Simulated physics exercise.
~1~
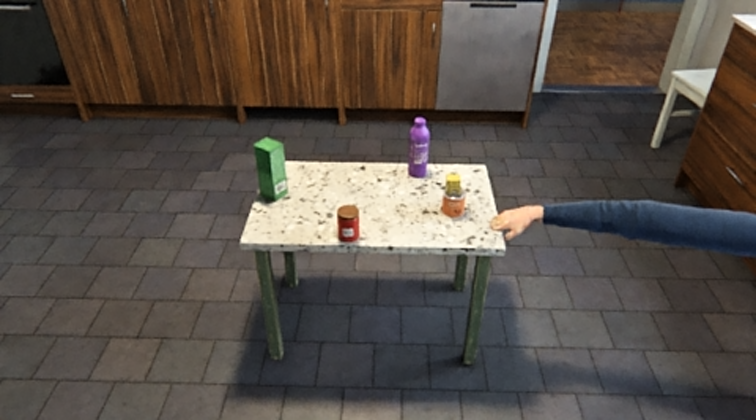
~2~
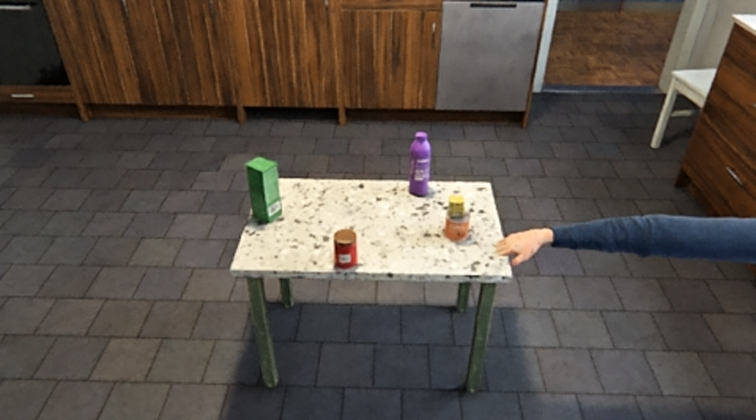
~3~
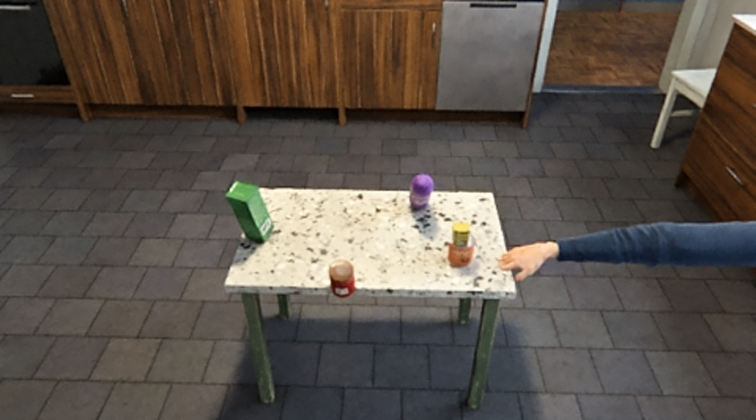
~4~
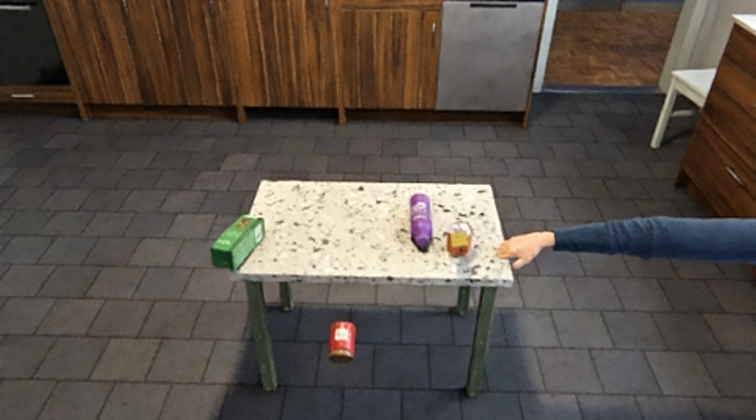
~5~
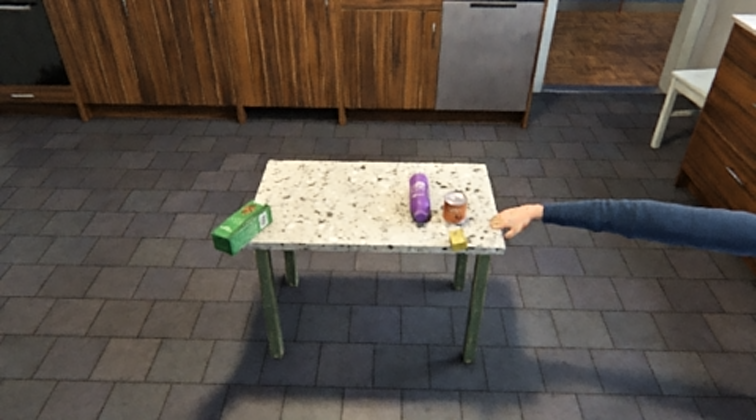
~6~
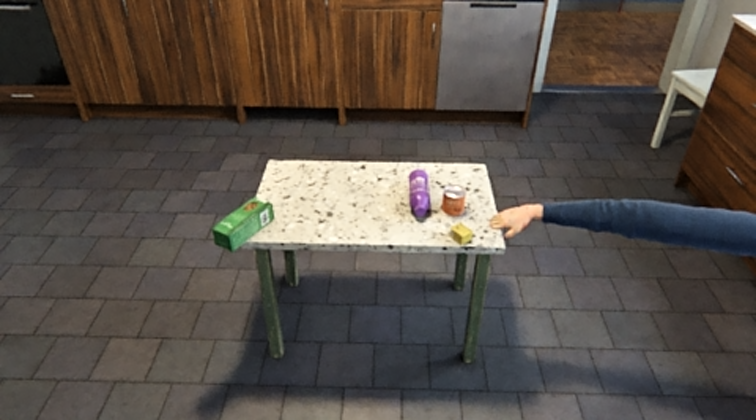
To begin with, a hand grips the right edge of a speckled table holding a green carton, a purple bottle, a red jar and an orange tin with a small yellow carton on top. The hand pulls the table towards the viewer, and the green carton, bottle and jar start to lean. As the table starts back, the jar drops off the front edge while the bottle and green carton topple onto their sides. The yellow carton then tumbles off the tin. Finally, the jar is out of sight, the three toppled items lie on the table, and the tin remains near the right side.
